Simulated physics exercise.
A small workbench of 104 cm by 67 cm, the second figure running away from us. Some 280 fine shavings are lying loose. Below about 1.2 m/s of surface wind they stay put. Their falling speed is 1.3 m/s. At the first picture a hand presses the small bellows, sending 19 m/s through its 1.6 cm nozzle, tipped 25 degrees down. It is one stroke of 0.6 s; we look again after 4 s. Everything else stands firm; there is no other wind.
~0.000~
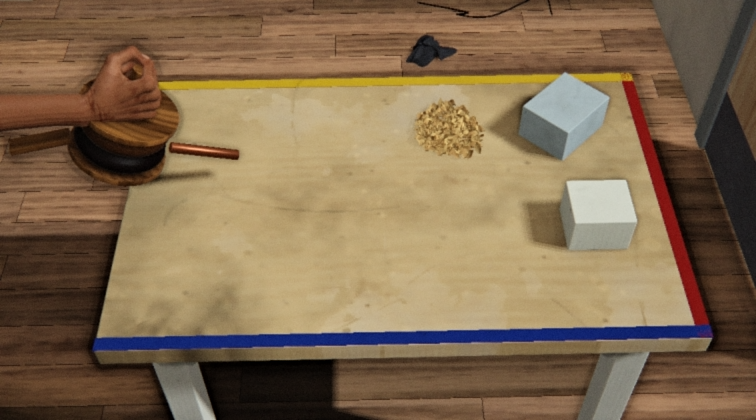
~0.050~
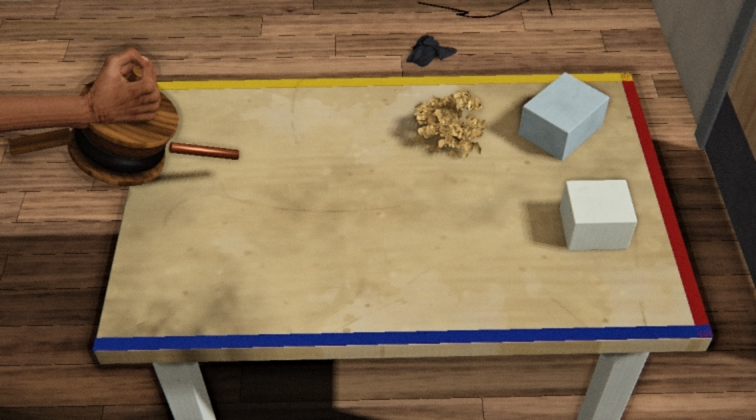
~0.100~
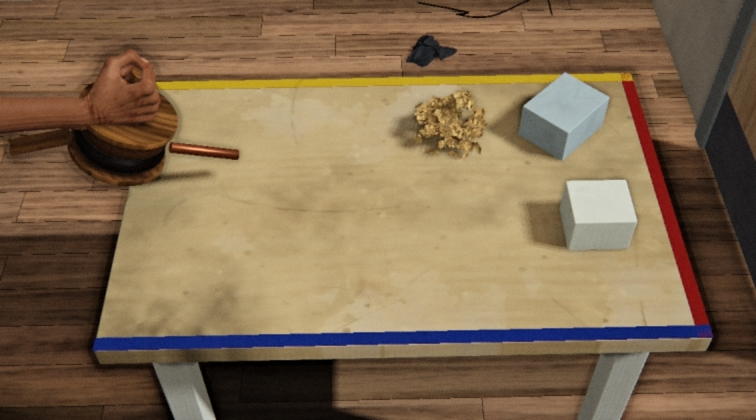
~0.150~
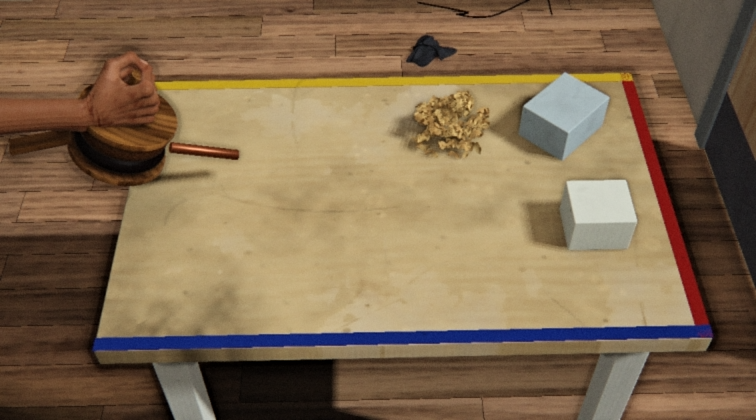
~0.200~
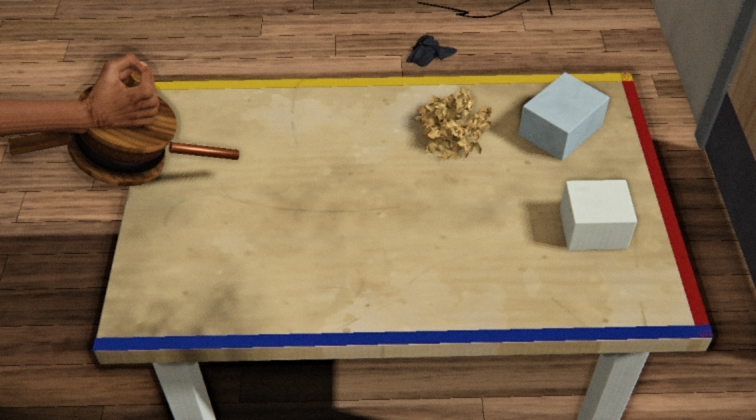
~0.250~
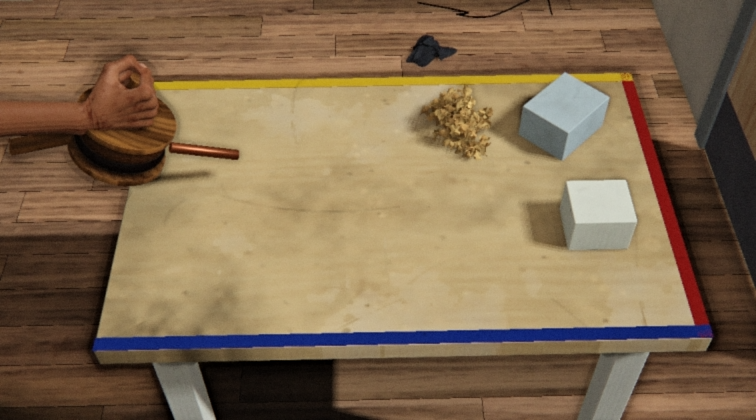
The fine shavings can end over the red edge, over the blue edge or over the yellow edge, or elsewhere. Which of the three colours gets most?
The biggest group is at the yellow one.
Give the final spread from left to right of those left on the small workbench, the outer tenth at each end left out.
Roughly 20 cm.
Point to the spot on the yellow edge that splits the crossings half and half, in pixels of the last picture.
At about (563, 75).
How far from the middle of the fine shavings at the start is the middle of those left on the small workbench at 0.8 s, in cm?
About 20 cm.
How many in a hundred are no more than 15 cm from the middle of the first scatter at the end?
About 5 %.
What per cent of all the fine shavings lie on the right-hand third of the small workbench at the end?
Some 40 per cent.
After 0.8 s, 41 % are still on the top, 6 % are over the red edge, 54 % over the yellow edge and 0 % over the blue edge; the middle of those left on the top is near (532, 132).
After 1.3 s, 35 % are still on the top, 10 % are over the red edge, 55 % over the yellow edge and 0 % over the blue edge; the middle of those left on the top is near (532, 132).
After 2.2 s, 35 % are still on the top, 10 % are over the red edge, 55 % over the yellow edge and 0 % over the blue edge; the middle of those left on the top is near (532, 132).
After 4.0 s, at the end, 10 % are over the red edge, 55 % over the yellow edge and 0 % over the blue edge; the middle of those left on the top is near (532, 132).
